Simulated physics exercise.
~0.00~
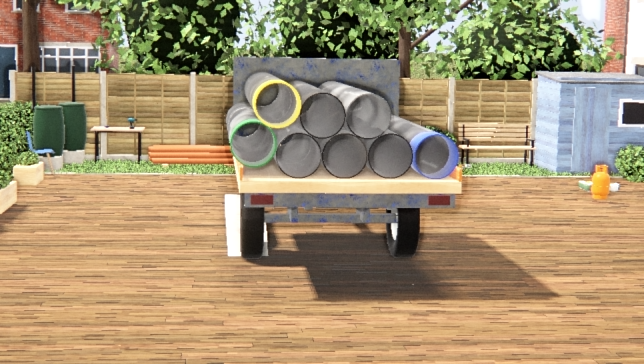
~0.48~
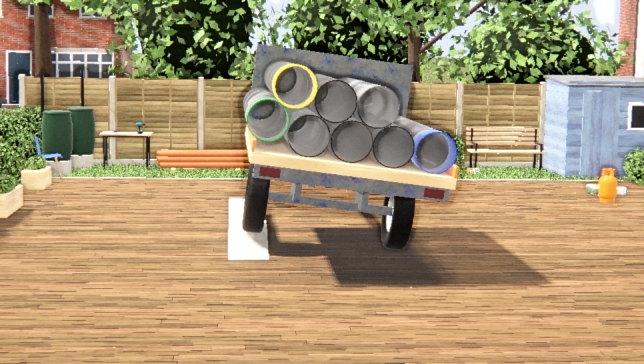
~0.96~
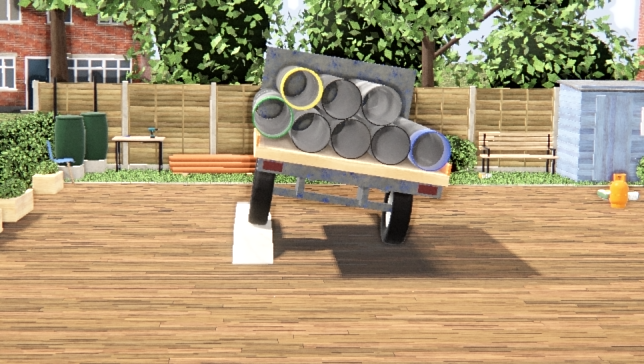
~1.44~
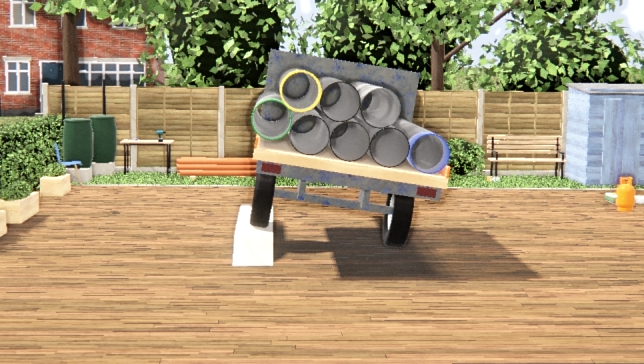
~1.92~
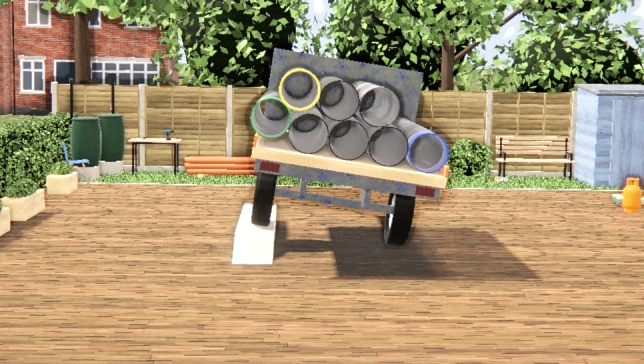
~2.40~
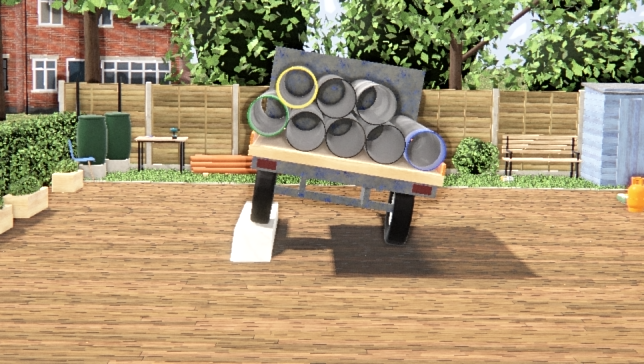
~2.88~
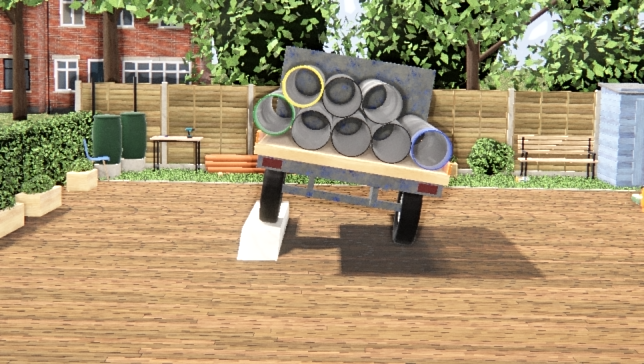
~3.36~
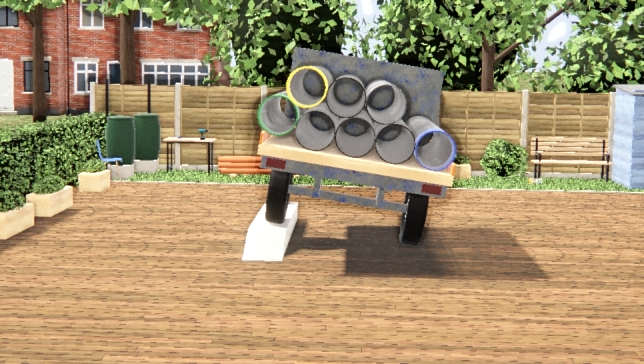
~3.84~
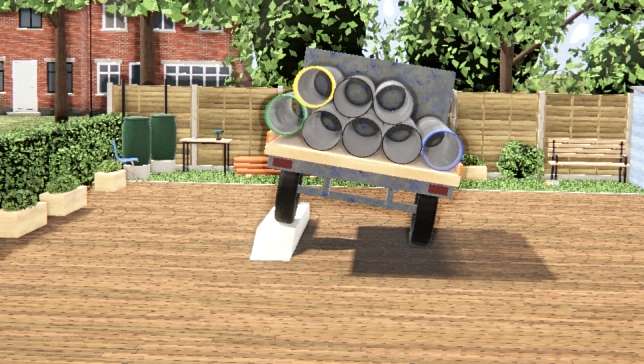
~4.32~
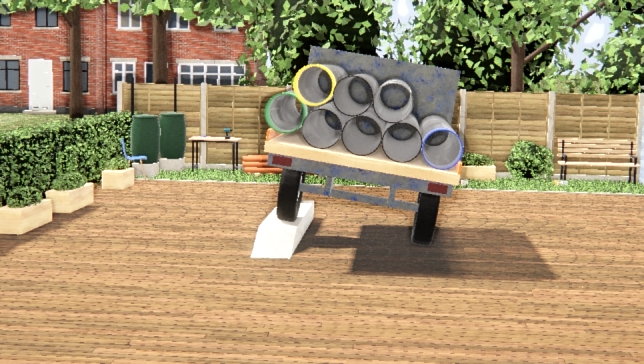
Flatbed trailer stacked with grey plastic pipes mounting a white kerb with its left wheel, tilting right and stopping, every pipe staying aboard.
